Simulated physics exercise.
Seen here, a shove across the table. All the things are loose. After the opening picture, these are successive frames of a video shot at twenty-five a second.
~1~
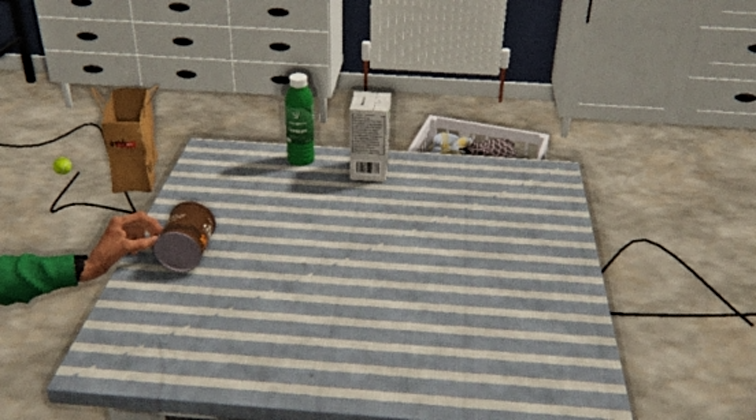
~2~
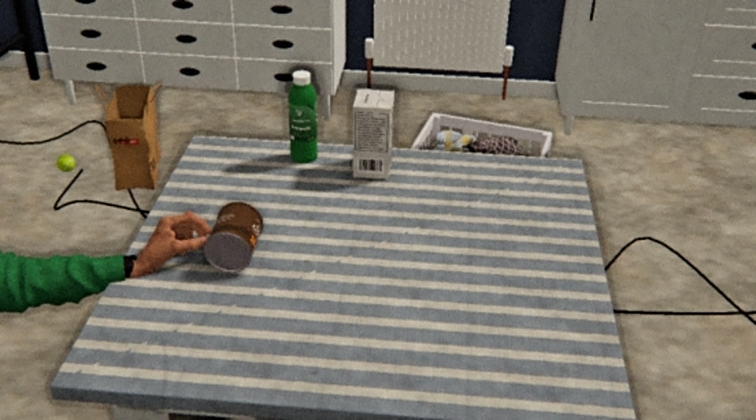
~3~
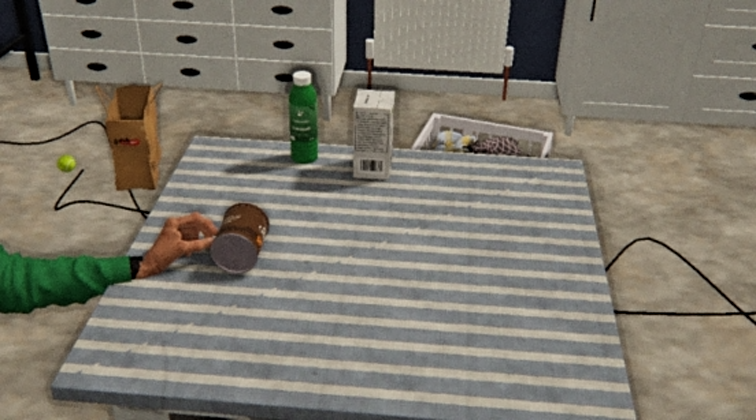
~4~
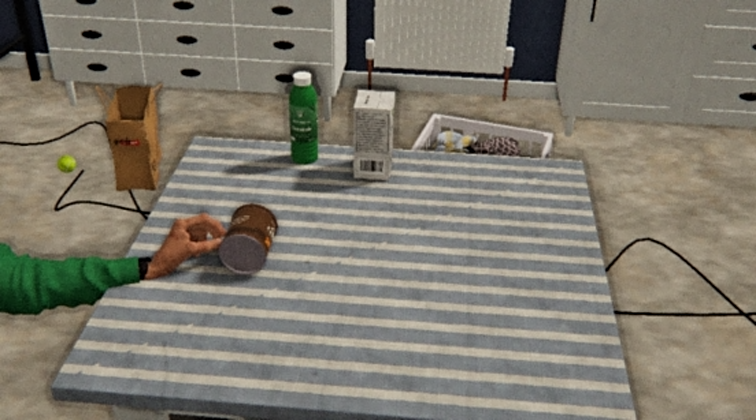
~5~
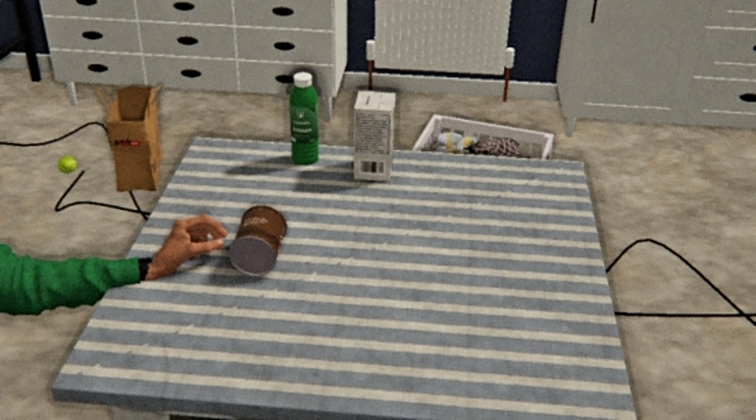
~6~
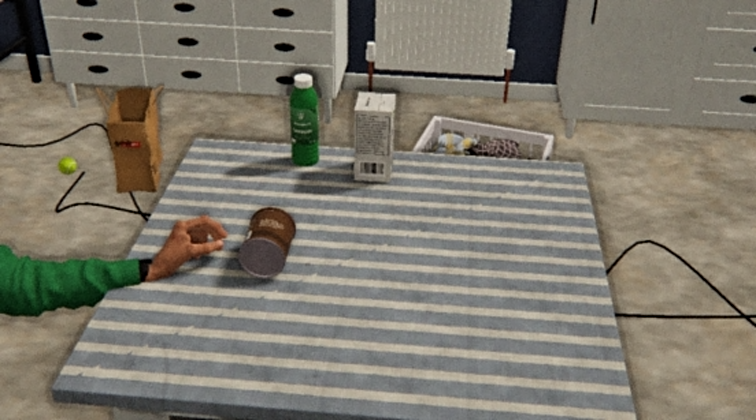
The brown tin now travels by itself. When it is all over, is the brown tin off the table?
The brown tin is still on the table.
Then, 0.30 s past the last view, brown tin displaced well along near (326, 247).
Then, 0.70 s past the last view, brown tin displaced well along near (383, 250).
Finally, moved from the start, brown tin. Final places as the last picture's camera would see them, brown tin near (417, 253).
